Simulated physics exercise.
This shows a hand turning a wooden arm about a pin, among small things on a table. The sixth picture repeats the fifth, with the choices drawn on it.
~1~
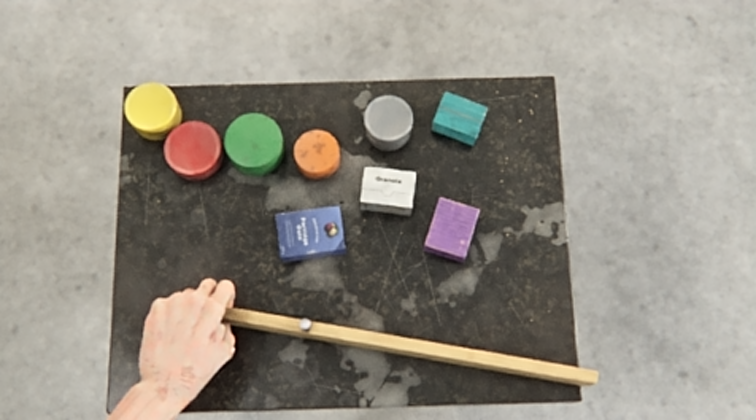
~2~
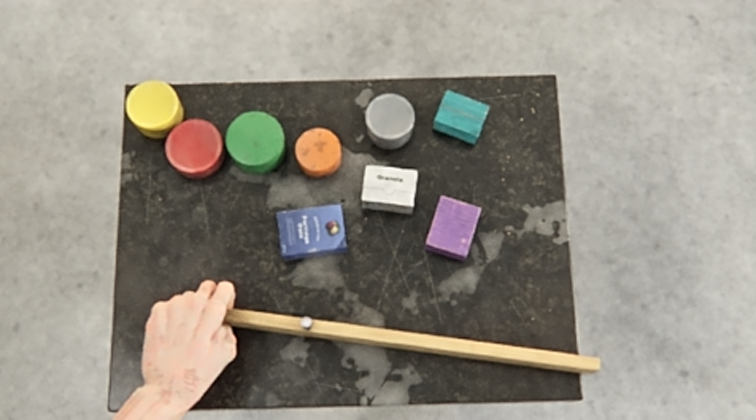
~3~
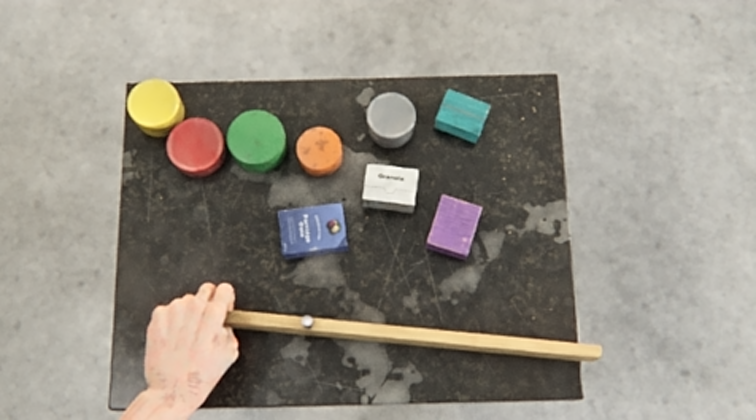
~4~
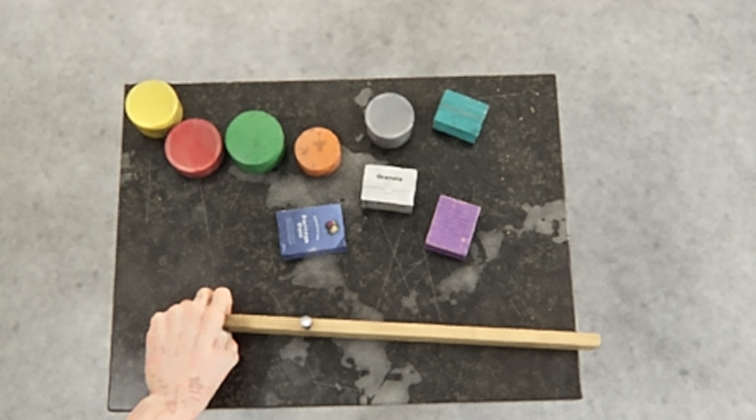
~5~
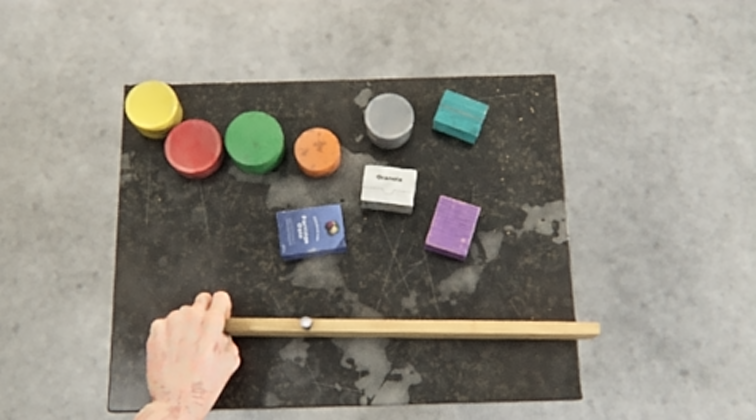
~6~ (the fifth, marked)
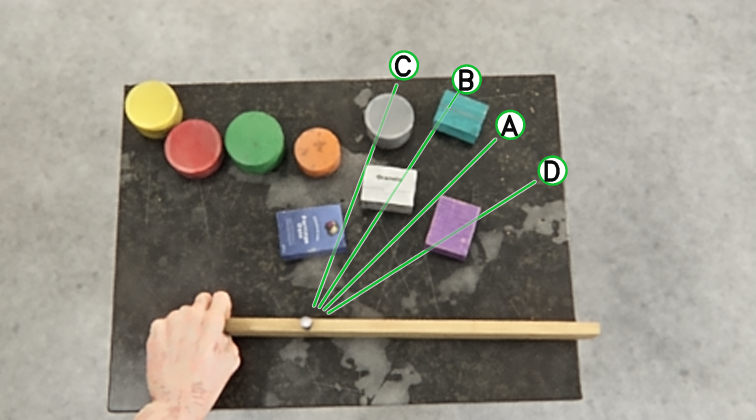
A hand held the left end of a long wooden arm and slowly turned it about a pin, its right end swinging a little upward, while the colourful tins and small blocks above stayed still.
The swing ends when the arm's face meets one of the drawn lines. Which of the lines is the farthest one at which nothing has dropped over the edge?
As far as mark B.
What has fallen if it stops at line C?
The turquoise box goes over.
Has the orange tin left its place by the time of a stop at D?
No.
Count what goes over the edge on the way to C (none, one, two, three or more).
By then, one.
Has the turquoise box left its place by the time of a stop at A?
By then, no.
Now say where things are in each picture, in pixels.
Orange tin (317, 155); grey tub (388, 124); blue packet (311, 235), in the first frame.
Arm (459, 346); white packet (389, 189), in the second frame.
Arm (460, 339); purple block (454, 228), in the third frame.
Arm (459, 333); green tin (256, 143), in the fourth frame.
Arm (459, 327); orange tin (318, 153); grey tub (389, 122); blue packet (312, 233), in the fifth frame.
On the marked copy, A at (412, 222); B at (386, 204); C at (356, 192); D at (434, 246).
Following B. Soon after the start, arm (448, 271); yellow tub (155, 111); turquoise box (460, 117).
Later, arm (417, 225); white packet (369, 173); purple block (419, 181).
In the end, arm (388, 202); turquoise box (434, 88); grey tub (385, 102); nothing has fallen.
As for the rest, A is safe but short; C drops the turquoise box; D is safe but short.
